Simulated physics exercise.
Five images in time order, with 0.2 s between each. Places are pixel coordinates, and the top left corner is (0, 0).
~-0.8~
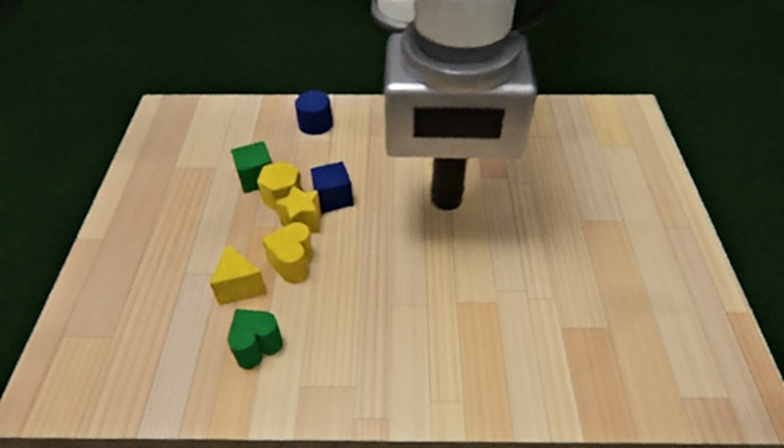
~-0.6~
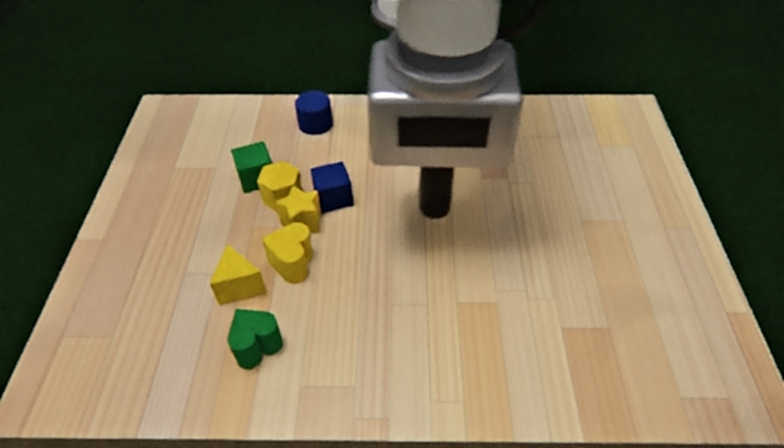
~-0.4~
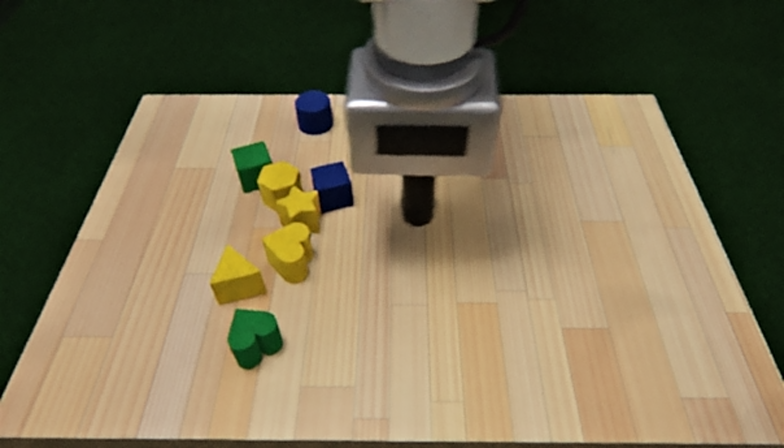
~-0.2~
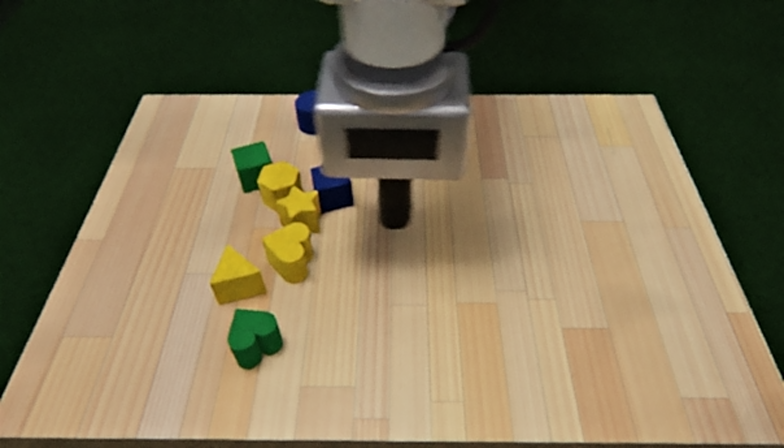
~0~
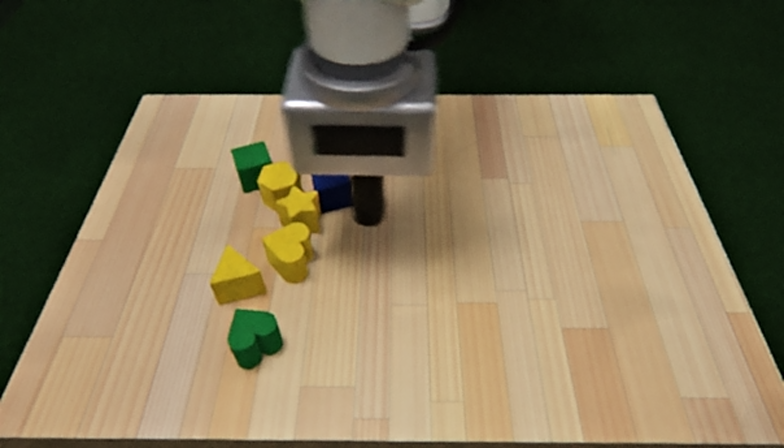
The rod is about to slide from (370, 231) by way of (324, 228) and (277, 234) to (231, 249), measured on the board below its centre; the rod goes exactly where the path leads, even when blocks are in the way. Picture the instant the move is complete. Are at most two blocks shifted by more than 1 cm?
Yes.
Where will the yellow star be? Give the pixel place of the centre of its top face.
So, by the moment the path ends, you'll find the top centre of the yellow star at (214, 205).
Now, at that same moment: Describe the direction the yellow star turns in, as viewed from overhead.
Its spin: Clockwise.
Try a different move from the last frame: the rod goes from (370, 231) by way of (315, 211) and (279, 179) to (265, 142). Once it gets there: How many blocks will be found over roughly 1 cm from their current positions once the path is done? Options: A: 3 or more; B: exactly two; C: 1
I'll go with A - 3 or more.
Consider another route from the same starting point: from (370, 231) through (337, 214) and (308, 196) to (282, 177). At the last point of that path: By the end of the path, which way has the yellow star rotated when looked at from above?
Watching from overhead, you'd notice the yellow star rotating counter-clockwise.
On the path given first. One third of the way, rod (322, 212); yellow star (290, 201), turned 10° clockwise.
Two thirds of the way, rod (273, 218); green square piece (250, 153); yellow hexagonal block (273, 172), turned 15° clockwise; yellow star (243, 204), turned 20° clockwise.
At the end, rod (225, 234); green square piece (250, 153); yellow hexagonal block (273, 172), turned 15° clockwise; yellow star (214, 205), turned 65° clockwise; blue square piece not moved.
